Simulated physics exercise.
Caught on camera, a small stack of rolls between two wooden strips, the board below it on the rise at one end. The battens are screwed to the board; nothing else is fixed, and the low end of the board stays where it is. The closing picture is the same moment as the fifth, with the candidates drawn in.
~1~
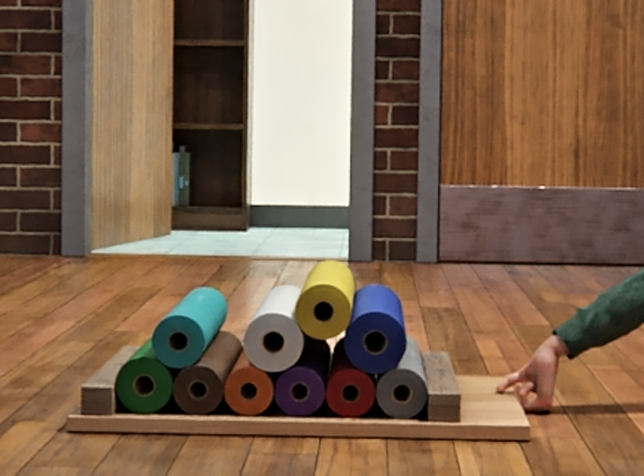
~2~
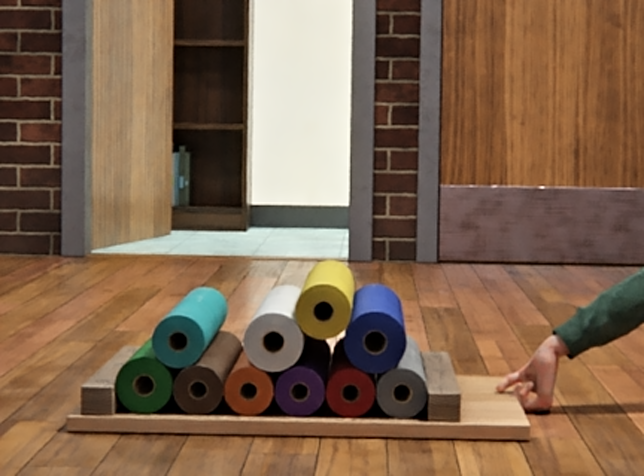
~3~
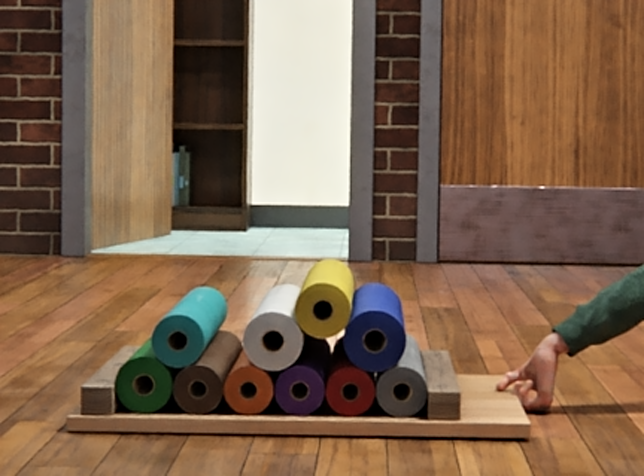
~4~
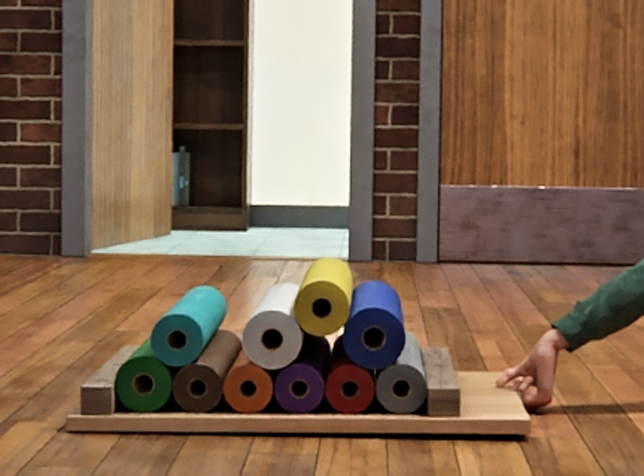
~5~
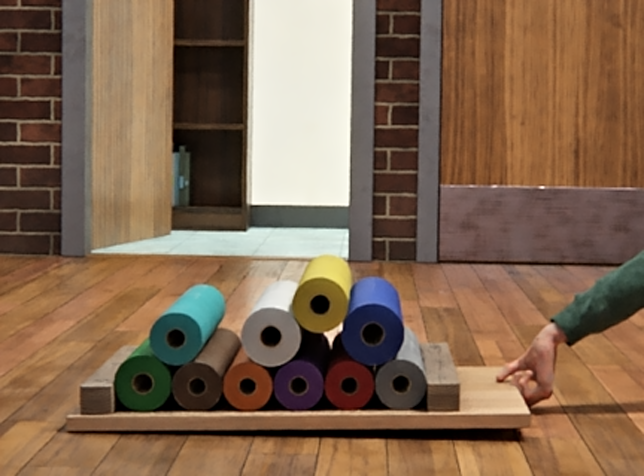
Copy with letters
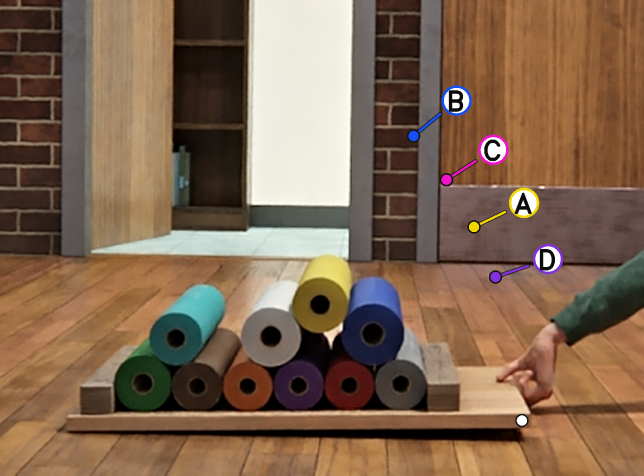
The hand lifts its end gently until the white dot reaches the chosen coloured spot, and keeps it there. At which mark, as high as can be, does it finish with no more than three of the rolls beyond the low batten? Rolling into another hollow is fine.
Raise it to D.
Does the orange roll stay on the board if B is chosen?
Yes.
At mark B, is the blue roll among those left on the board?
The blue roll: No.
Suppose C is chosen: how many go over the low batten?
With C, four.
On the marked copy, A at (474, 227); B at (413, 136); C at (446, 180); D at (496, 277); the white dot at (522, 421).
Taking D. A third of the way, board at 19°.
Two thirds of the way, board at 20°.
When it is over, board at 20°, two over the low batten (white, turquoise).
As for the rest, A four over the low batten (blue, white, turquoise, yellow); B four over the low batten (blue, white, turquoise, yellow); C four over the low batten (blue, white, turquoise, yellow).
